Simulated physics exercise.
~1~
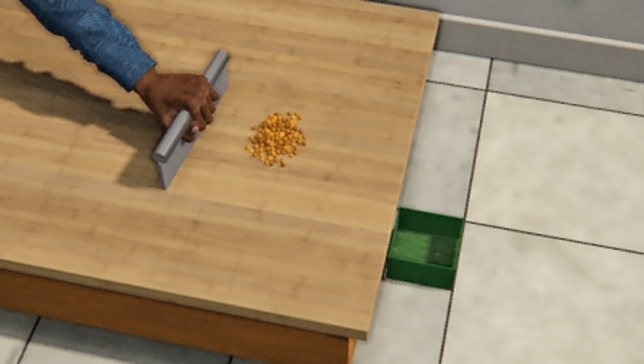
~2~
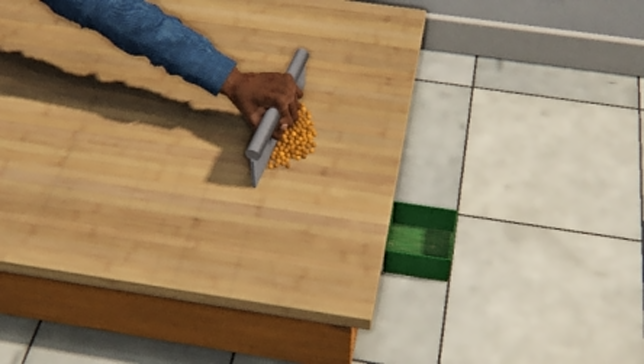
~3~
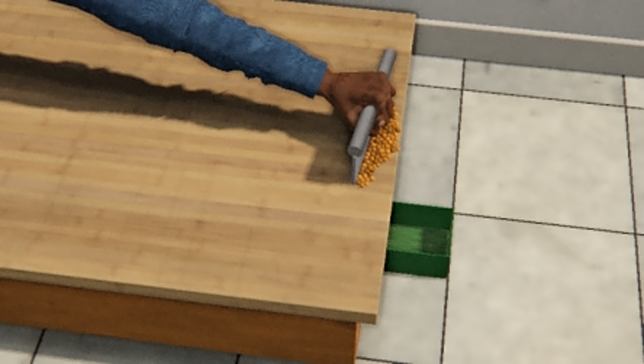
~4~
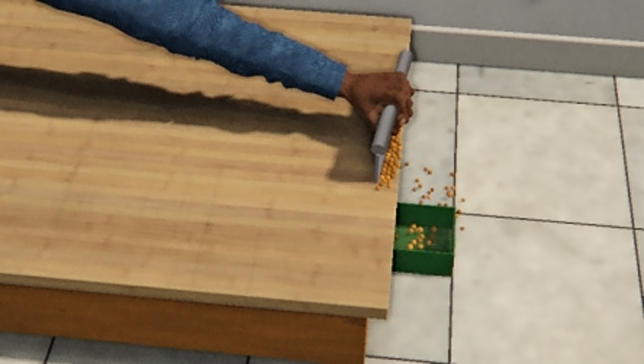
A hand scrapes corn kernels rightward off a wooden table, some landing in a green tin.
